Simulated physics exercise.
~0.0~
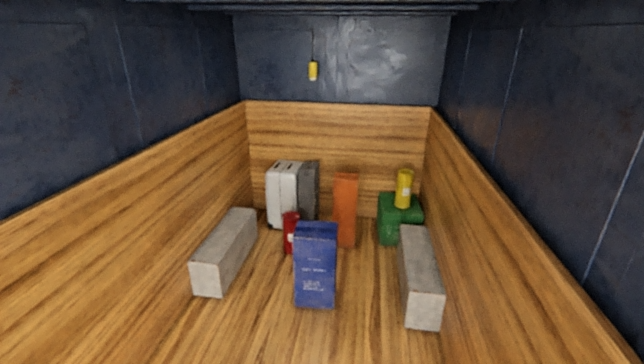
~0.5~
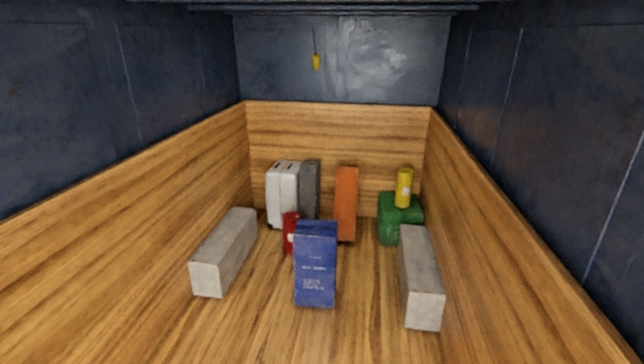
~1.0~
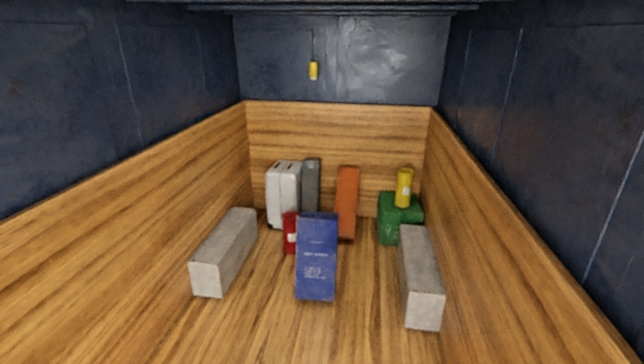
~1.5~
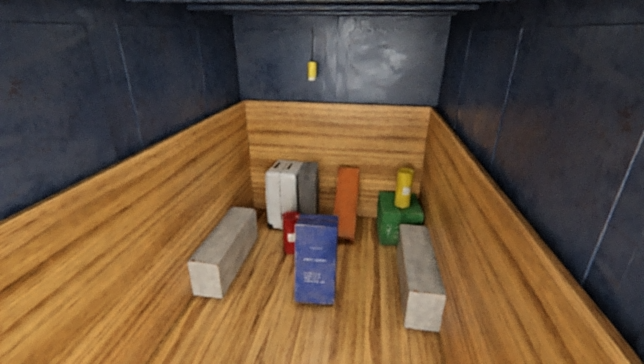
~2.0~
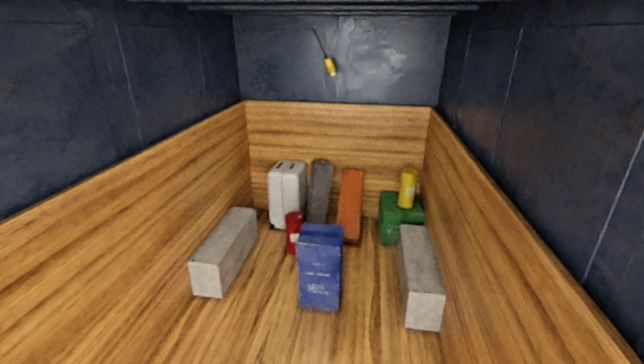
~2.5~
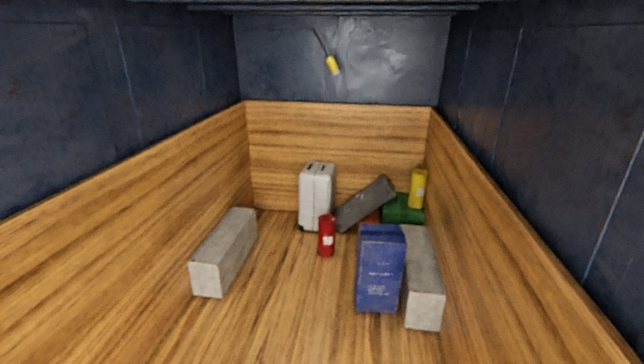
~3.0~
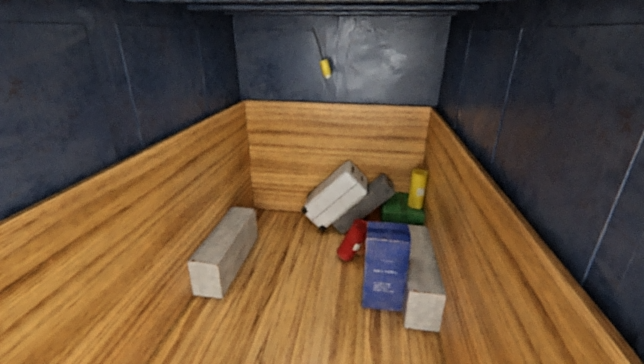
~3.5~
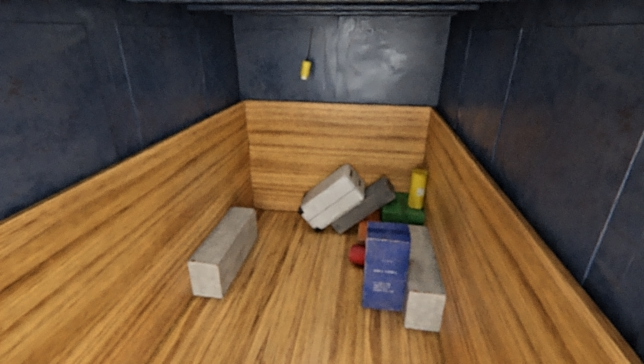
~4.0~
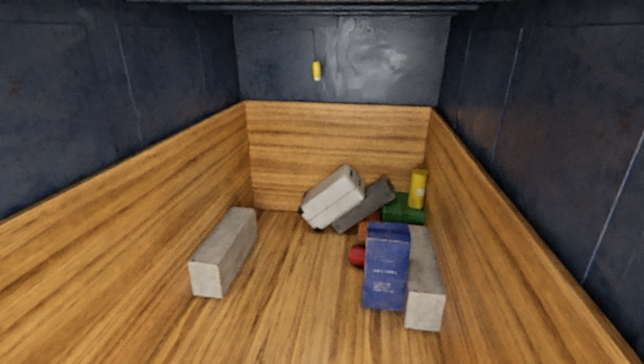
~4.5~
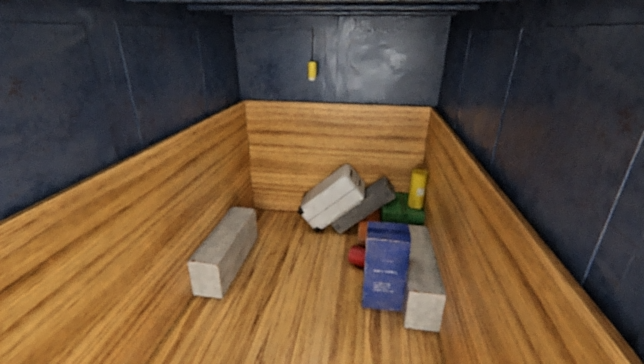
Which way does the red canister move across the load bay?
It moves to the right, ending up on its side by the blue box.
